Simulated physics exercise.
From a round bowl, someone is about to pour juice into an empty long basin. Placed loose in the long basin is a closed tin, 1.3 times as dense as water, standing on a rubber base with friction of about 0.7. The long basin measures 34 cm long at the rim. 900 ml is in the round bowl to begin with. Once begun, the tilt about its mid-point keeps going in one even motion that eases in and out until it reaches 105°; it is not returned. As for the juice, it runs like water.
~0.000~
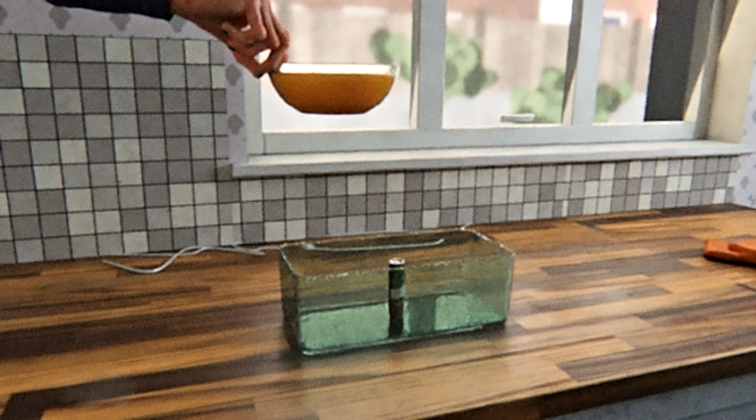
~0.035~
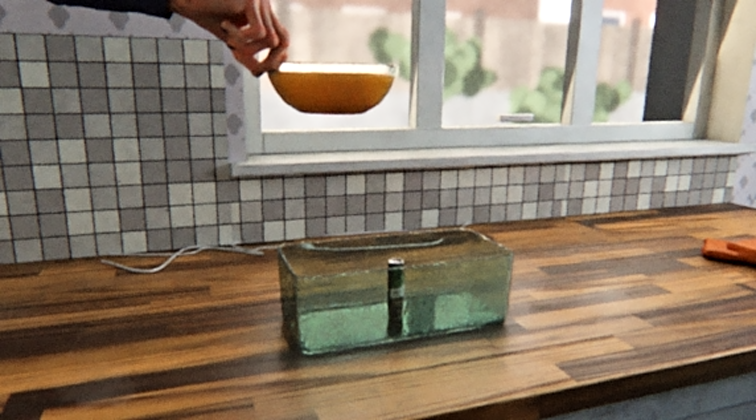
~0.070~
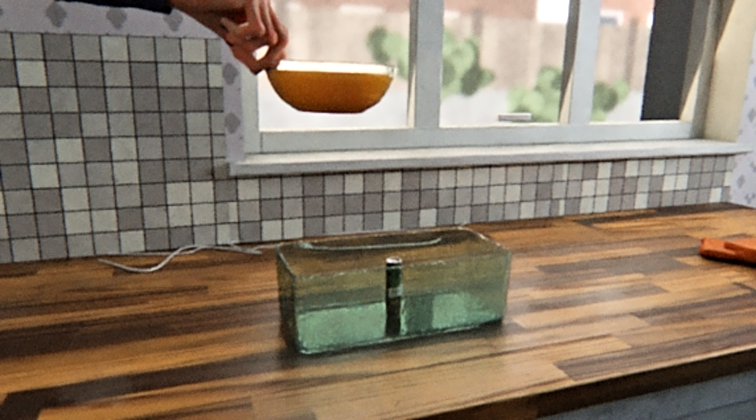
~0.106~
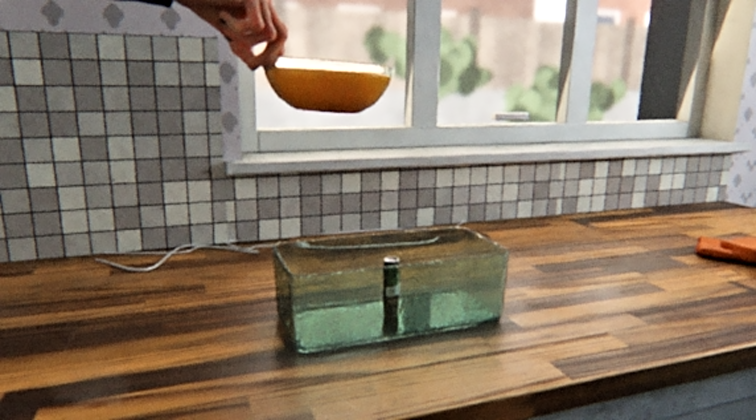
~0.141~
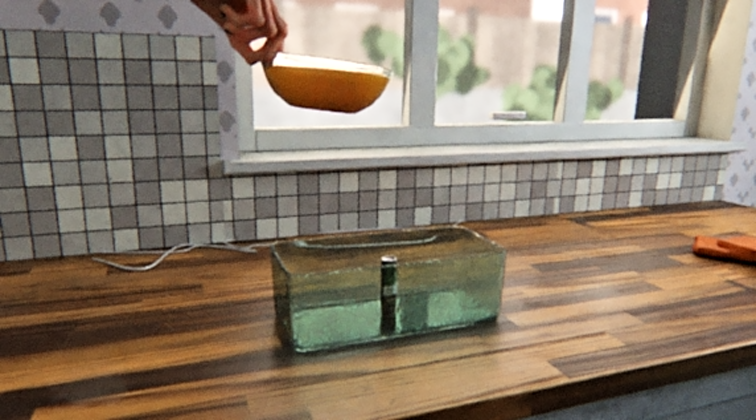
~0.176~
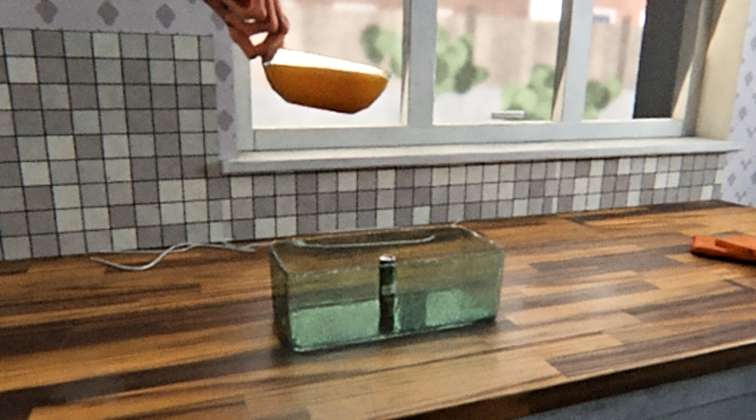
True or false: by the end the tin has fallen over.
True.
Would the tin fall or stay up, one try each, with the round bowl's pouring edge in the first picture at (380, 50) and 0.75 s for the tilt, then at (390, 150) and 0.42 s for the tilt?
Trial 1 - tin tips; trial 2 - tin stays standing.
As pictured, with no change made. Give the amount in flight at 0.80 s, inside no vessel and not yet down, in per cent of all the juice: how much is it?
Close to 16 in every hundred parts.
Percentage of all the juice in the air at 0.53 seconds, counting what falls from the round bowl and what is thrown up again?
Estimate: Some 66 % of the total.
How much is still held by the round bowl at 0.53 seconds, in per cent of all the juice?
28 %.
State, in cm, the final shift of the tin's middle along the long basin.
6.5 cm.
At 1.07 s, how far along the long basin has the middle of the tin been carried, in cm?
Near 6 cm of travel.
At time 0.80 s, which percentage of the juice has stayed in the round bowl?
Roughly 0 per cent.
Then, 0.53 s in, the tilt is 71° and 27 per cent is still to pour; the tin stands where it began.
Then, 0.80 s in, the tilt is 103° and 0 per cent is still to pour; the tin leans 21°.
Then, 1.07 s in, the tilt is 105° and 0 per cent is still to pour; the tin lies on its side.
Then, 1.37 s in, the tilt is 105° and 0 per cent is still to pour; the tin lies on its side.
Finally, the tin lies on its side.
